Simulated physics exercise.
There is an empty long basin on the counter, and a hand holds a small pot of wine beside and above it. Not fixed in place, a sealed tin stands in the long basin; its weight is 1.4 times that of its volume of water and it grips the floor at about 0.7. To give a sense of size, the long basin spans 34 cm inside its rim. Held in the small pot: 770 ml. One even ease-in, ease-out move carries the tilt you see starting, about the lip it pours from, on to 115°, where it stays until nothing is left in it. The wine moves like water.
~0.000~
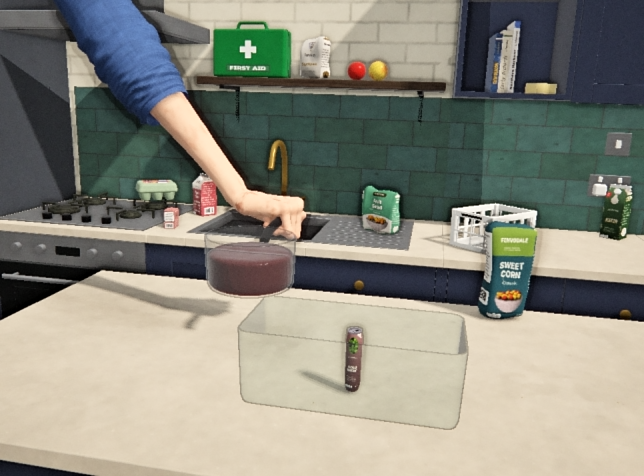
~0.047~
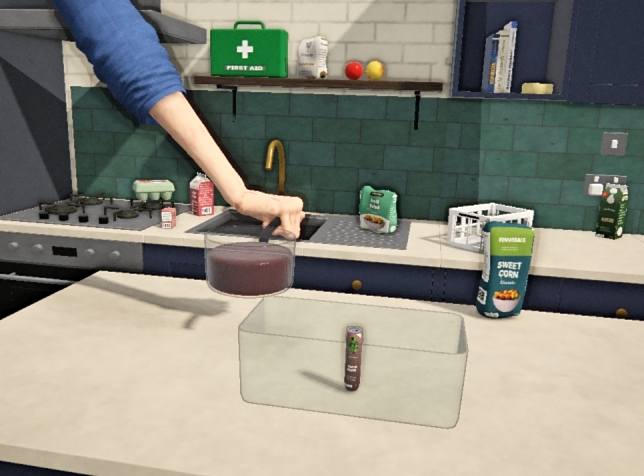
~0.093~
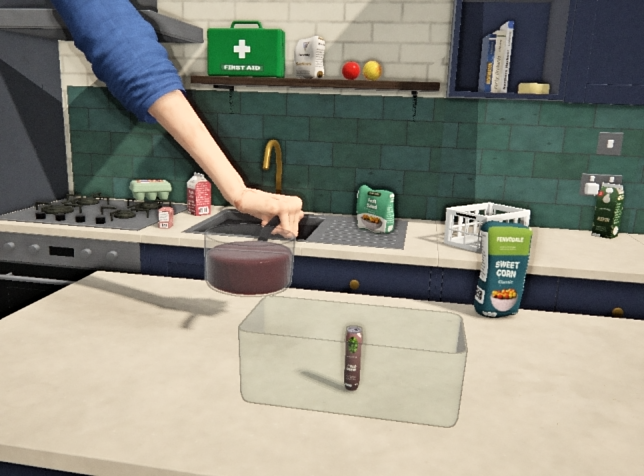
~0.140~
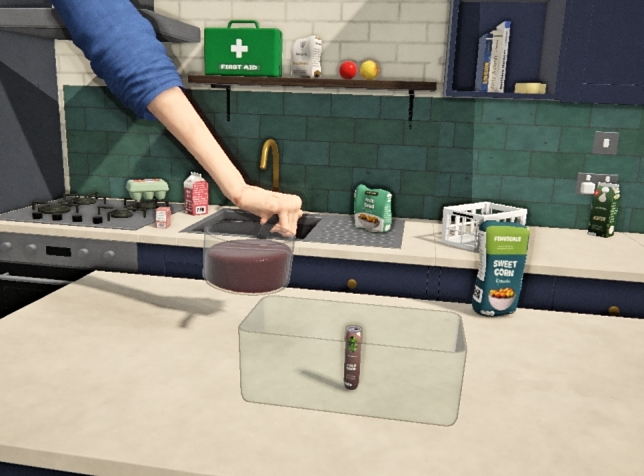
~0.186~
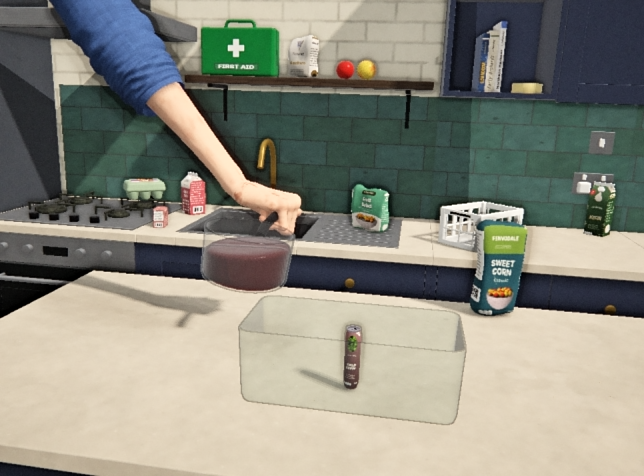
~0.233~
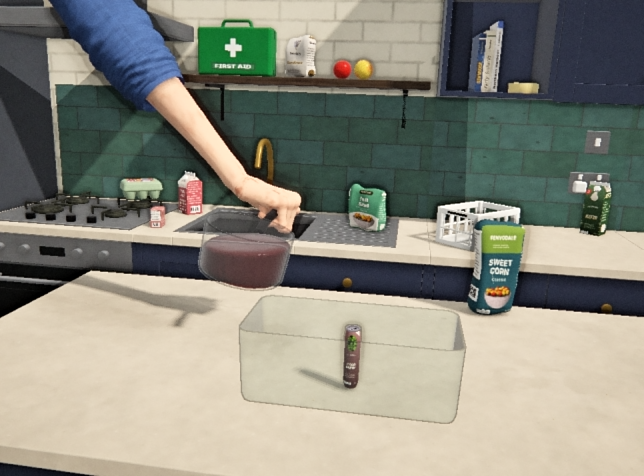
To begin with, a hand holds a small clear pot of dark red wine level, above and to the left of an empty long basin on a kitchen counter. The pot then tilts slightly, its right side dipping toward the basin, while the wine stays inside and the basin remains empty.
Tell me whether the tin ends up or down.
It tilts over.
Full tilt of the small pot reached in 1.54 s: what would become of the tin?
Result: Tin tipped over.
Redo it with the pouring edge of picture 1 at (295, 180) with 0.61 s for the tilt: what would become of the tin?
Result: Tin tipped over.
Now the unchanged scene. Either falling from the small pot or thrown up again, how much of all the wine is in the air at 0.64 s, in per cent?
Near 30 per cent at that moment.
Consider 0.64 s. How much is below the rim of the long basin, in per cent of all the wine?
Fraction in basin: Approx. 2%.
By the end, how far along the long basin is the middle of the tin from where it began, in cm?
Looks like roughly 6.5 cm in total.
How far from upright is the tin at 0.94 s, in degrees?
Lean: Around 0° from upright.
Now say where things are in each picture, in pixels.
It leans 0°; its right rim is at (294, 240); the wine meets the walls at (212, 248) and (293, 255); the long basin's rim runs from (252, 313) to (465, 335); the tin's top is at (355, 333), in the first picture.
It leans 1°; its right rim is at (294, 240); the wine meets the walls at (212, 248) and (292, 254), in the second picture.
It leans 2°; its right rim is at (294, 240); the wine meets the walls at (211, 248) and (292, 253), in the third picture.
It leans 5°; its right rim is at (293, 240); the wine meets the walls at (210, 246) and (291, 251), in the fourth picture.
It leans 8°; its right rim is at (293, 240); the wine meets the walls at (209, 244) and (291, 248), in the fifth picture.
It leans 12°; its right rim is at (293, 240); the wine meets the walls at (207, 239) and (289, 246), in the sixth picture.
After 0.64 s the tilt is 73° and 68 per cent is still to pour; the tin stands where it began.
After 0.94 s the tilt is 109° and 9 per cent is still to pour; the tin stands where it began.
After 1.26 s the tilt is 115° and 0 per cent is still to pour; the tin leans 7°.
After 1.60 s the tilt is 115° and 0 per cent is still to pour; the tin lies on its side.
In the end the tin lies on its side.
